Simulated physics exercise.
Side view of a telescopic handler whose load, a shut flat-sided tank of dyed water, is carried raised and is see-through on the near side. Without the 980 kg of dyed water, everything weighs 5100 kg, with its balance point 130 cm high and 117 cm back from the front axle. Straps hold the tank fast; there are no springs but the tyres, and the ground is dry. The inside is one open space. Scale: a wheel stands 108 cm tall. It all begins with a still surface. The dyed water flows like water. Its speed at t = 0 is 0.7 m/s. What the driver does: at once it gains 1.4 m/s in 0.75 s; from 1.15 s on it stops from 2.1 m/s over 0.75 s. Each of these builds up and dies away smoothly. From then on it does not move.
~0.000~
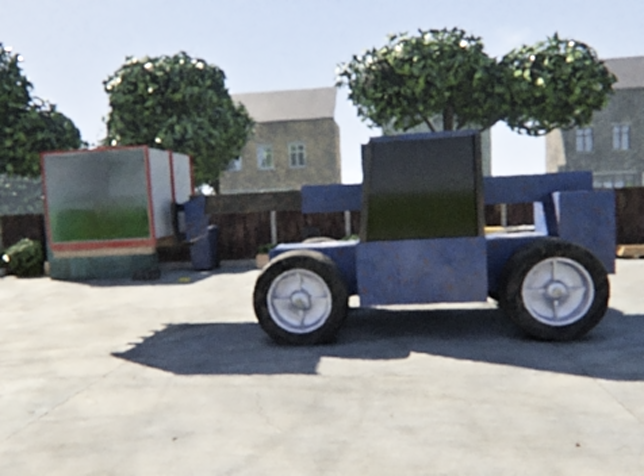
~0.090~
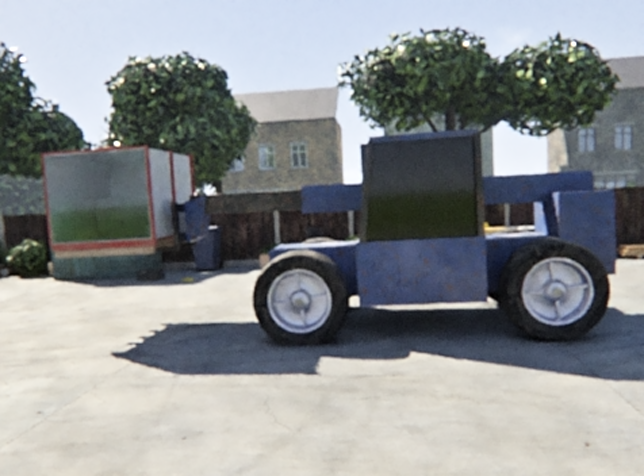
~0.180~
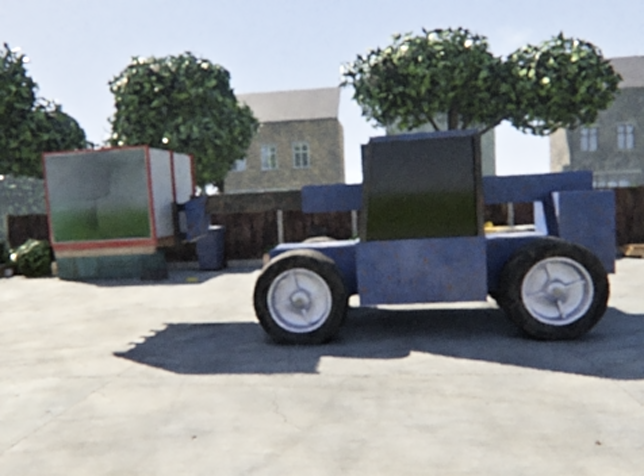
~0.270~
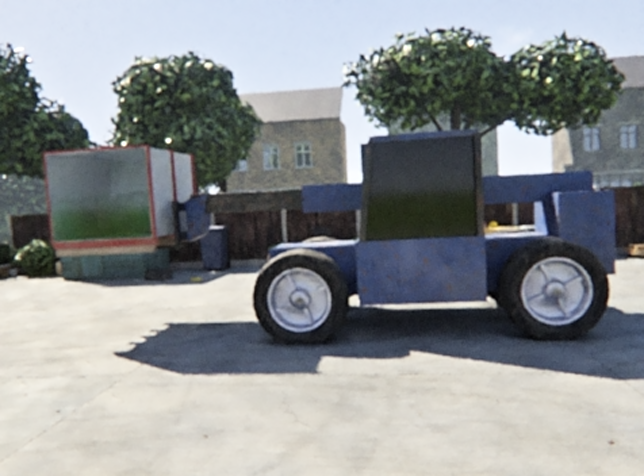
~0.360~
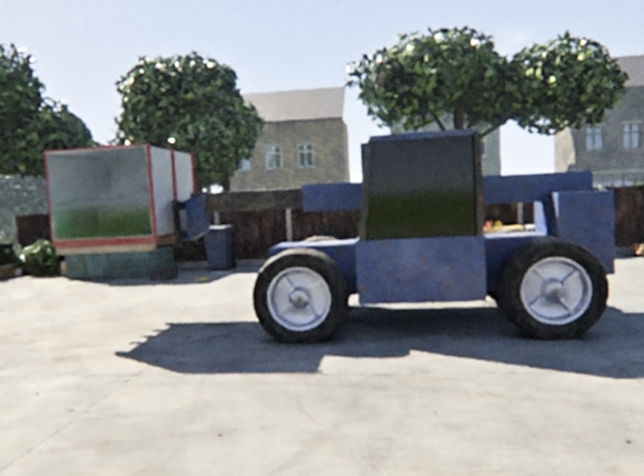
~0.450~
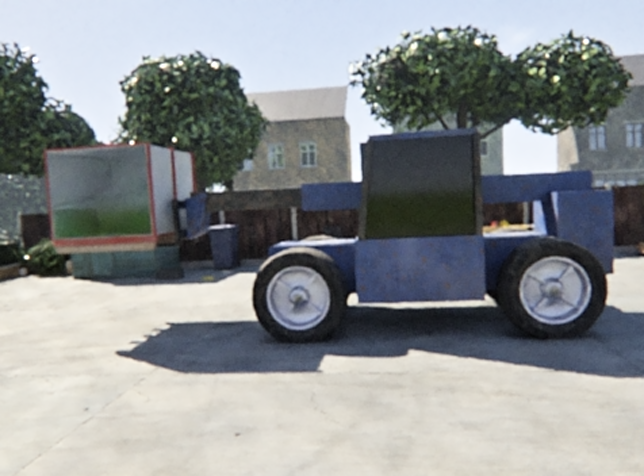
A blue vehicle rolls slightly left as green water in its raised tank tilts a little.
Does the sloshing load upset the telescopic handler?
The telescopic handler rocks up and comes down again.
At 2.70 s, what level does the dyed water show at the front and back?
About 28 cm in front and 90 cm behind.
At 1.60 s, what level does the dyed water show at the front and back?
Front 86 cm, back 20 cm.
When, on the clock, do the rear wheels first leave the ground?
Near 1.55 s.
Then, 1.60 s in, the lean is 1° nose down, the rear 3 cm in the air; the liquid stands 19 cm at the back and 87 cm at the front.
Then, 1.90 s in, the lean is 3° nose down, the rear 10 cm in the air; the liquid stands 16 cm at the back and 73 cm at the front.
Then, 2.70 s in, the lean is 1° nose down, wheels down; the liquid stands 89 cm at the back and 28 cm at the front.
Then, 4.89 s in, all wheels are down again; the highest lift was 10 cm and the largest lean 3°.
